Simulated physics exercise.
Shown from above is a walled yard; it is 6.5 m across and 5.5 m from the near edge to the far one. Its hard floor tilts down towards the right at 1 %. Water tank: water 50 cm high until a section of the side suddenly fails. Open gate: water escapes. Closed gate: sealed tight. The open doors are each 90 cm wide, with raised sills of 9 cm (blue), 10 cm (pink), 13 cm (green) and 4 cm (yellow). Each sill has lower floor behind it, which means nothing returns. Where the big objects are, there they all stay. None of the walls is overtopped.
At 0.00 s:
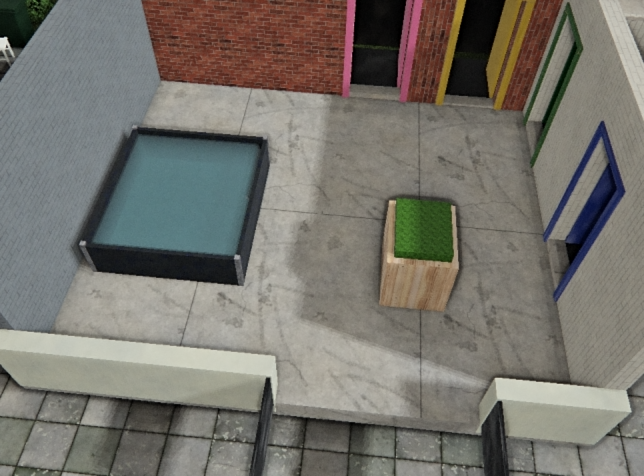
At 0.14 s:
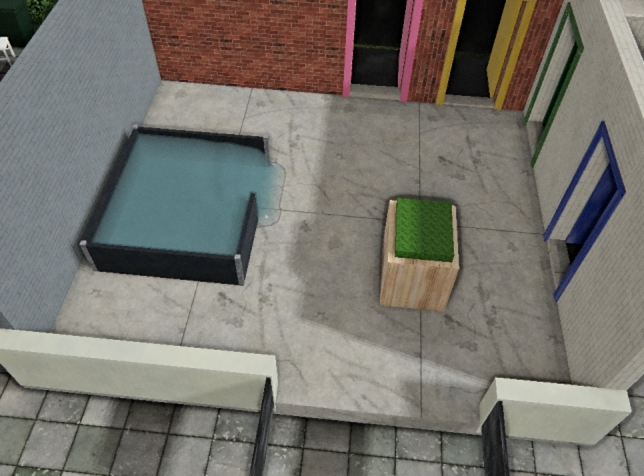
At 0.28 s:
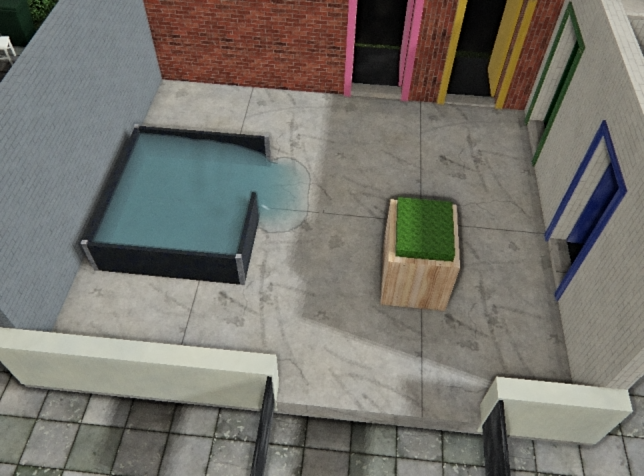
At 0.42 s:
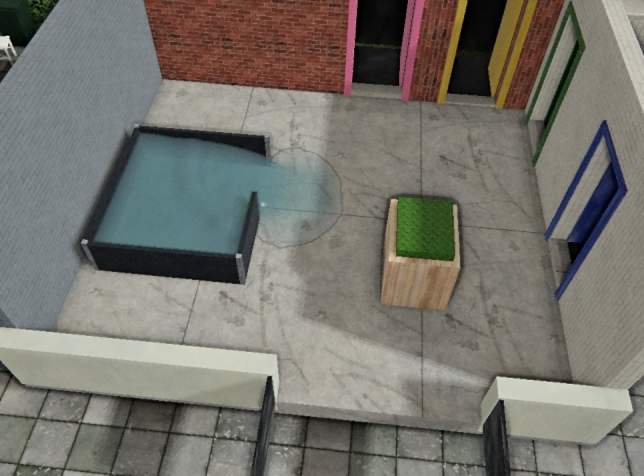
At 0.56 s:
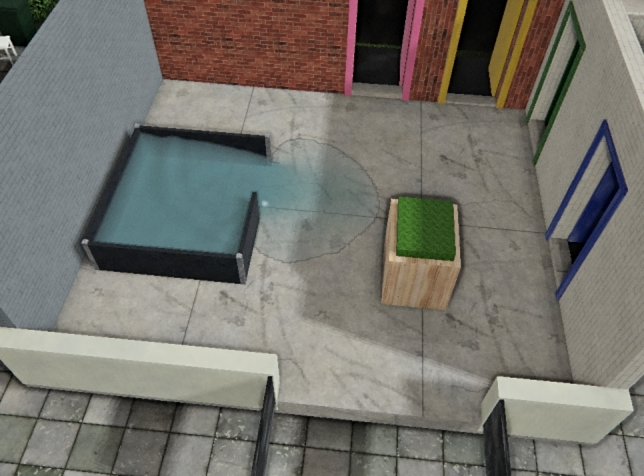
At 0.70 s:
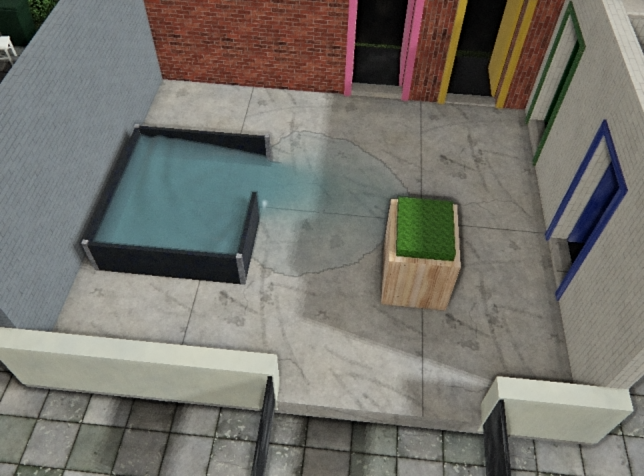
A dark-sided square tank of blue-green water stands at the left of a grey, concrete-floored walled yard, seen from above. To the right is a wooden block with a green top, with pink and yellow doorframes in the brick back wall and green and blue ones on the right. Water pours through an opening in the tank's right side and spreads rightward in a thinning, rounded sheet, while the camera stays still.
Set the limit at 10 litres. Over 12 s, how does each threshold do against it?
At the blue door the water goes past it. At the pink door the water stays short of it. At the green door the water goes past it. At the yellow door the water goes past it.
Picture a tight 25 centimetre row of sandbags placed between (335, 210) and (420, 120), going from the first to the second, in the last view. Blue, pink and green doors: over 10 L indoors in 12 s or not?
Well, the blue one is within bounds, the pink one is more than allowed, and the green one is within bounds.
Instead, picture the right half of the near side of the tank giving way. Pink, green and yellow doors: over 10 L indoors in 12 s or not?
At pink the amount is beneath the mark, at green it is beneath the mark, and at yellow it is higher than the mark.
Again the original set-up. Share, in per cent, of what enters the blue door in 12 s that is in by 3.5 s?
50 percent or so by then.
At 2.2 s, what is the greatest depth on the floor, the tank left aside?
About 24 cm.
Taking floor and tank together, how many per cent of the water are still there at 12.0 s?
About 76 per cent.
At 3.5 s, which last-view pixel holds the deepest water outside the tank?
Spot: Approx. (529, 135).
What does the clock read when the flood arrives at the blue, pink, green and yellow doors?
Arrival times: Blue 1.8 seconds, pink 1.8 seconds, green 2.0 seconds, yellow 2.0 seconds.
After 1.4 s water covers 30 % of the floor and is deepest (30 cm) near (272, 183); blue door not reached, pink door not reached, green door not reached, yellow door not reached.
After 2.2 s water covers 45 % of the floor and is deepest (24 cm) near (272, 183); blue door 11 cm at the sill, 3 L in, pink door 12 cm at the sill, 0 L in, green door 10 cm at the sill, 0 L in, yellow door 7 cm at the sill, 0 L in.
After 3.5 s water covers 55 % of the floor and is deepest (24 cm) near (529, 135); blue door 14 cm at the sill, 42 L in, pink door 7 cm at the sill, 1 L in, green door 20 cm at the sill, 14 L in, yellow door 12 cm at the sill, 18 L in.
After 7.0 s water covers 65 % of the floor and is deepest (16 cm) near (578, 413); blue door 10 cm at the sill, 85 L in, pink door 8 cm at the sill, 3 L in, green door 11 cm at the sill, 36 L in, yellow door 9 cm at the sill, 105 L in.
After 12.0 s water covers 95 % of the floor and is deepest (10 cm) near (566, 345); blue door 8 cm at the sill, 87 L in, pink door 5 cm at the sill, 3 L in, green door 8 cm at the sill, 37 L in, yellow door 7 cm at the sill, 151 L in.
